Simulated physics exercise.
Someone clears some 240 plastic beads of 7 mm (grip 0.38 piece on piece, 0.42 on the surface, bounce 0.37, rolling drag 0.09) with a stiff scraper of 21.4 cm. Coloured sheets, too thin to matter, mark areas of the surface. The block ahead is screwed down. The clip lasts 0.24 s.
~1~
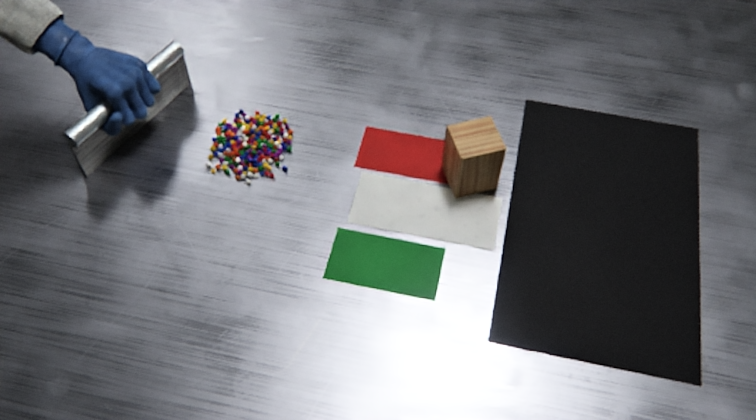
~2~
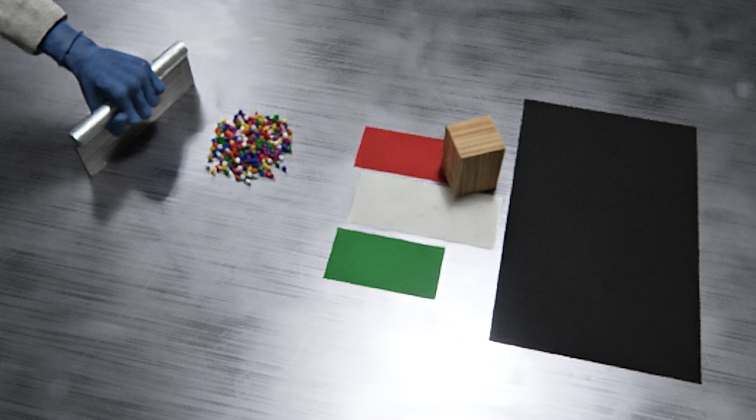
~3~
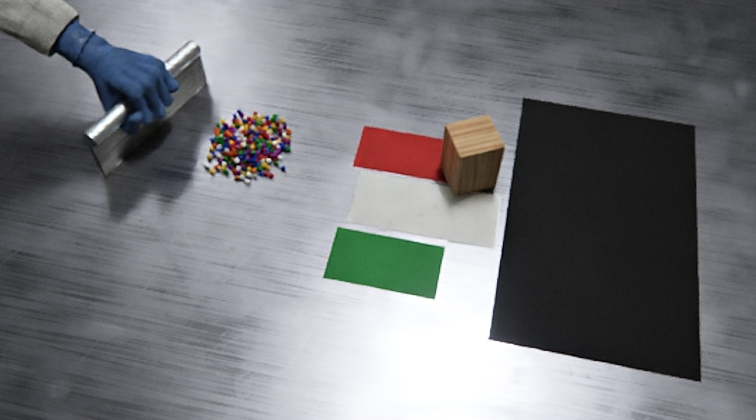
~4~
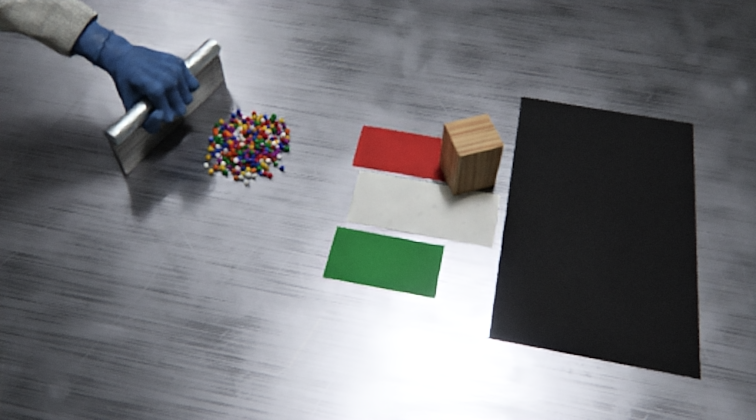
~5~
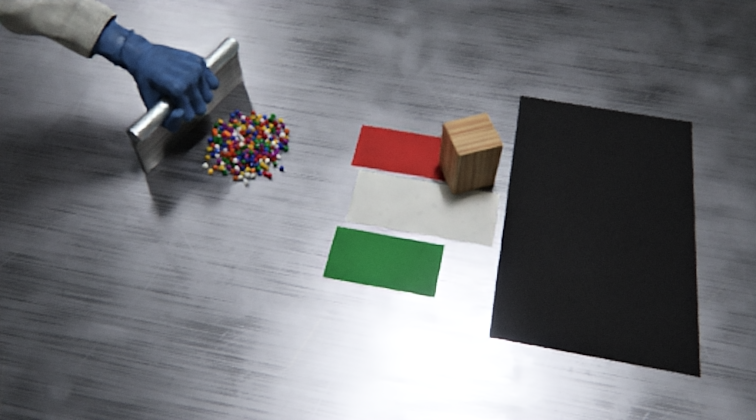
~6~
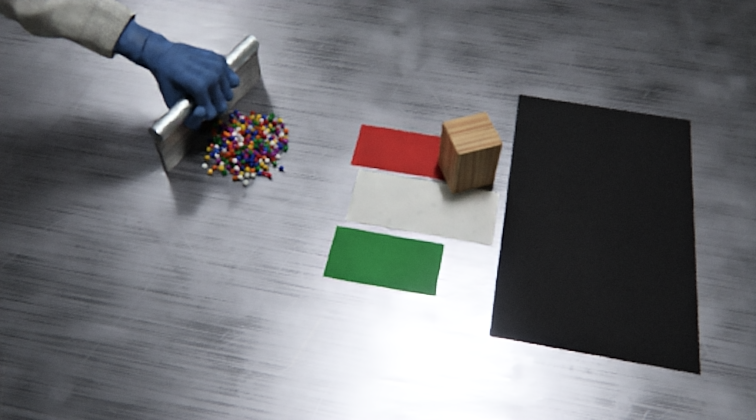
Blue-gloved hand sliding a metal scraper rightward up to a scattered pile of colourful beads, left of coloured sheets and a wooden block.
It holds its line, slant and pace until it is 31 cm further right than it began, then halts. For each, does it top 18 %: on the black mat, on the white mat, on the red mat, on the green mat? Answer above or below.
Black mat: Below, white mat: Below, red mat: Above, green mat: Below.
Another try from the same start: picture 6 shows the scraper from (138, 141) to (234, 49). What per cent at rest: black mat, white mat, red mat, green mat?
Black mat 0, white mat 0, red mat 5, green mat 0.
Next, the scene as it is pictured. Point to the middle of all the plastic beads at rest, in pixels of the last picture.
Around (345, 172).
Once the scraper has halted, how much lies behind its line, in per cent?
About 30 per cent.
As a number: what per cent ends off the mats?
Some 70 per cent.
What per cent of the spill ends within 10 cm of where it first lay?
About 35 per cent.
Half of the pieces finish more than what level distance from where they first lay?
Roughly 16 cm.
Then, 0.21 s after the last picture, scraper 24 cm from its start, spill 16 cm wide; off the mats 100 %.
Then, 0.41 s after the last picture, scraper 33 cm from its start, spill 20 cm wide; red mat 20 %, off the mats 80 %.
Then, 0.59 s after the last picture, scraper 33 cm from its start, spill 21 cm wide; white mat 5 %, red mat 25 %, off the mats 70 %.
In the end, green mat 0 %, white mat 5 %, red mat 25 %, black mat 0 %, off the mats 70 %.
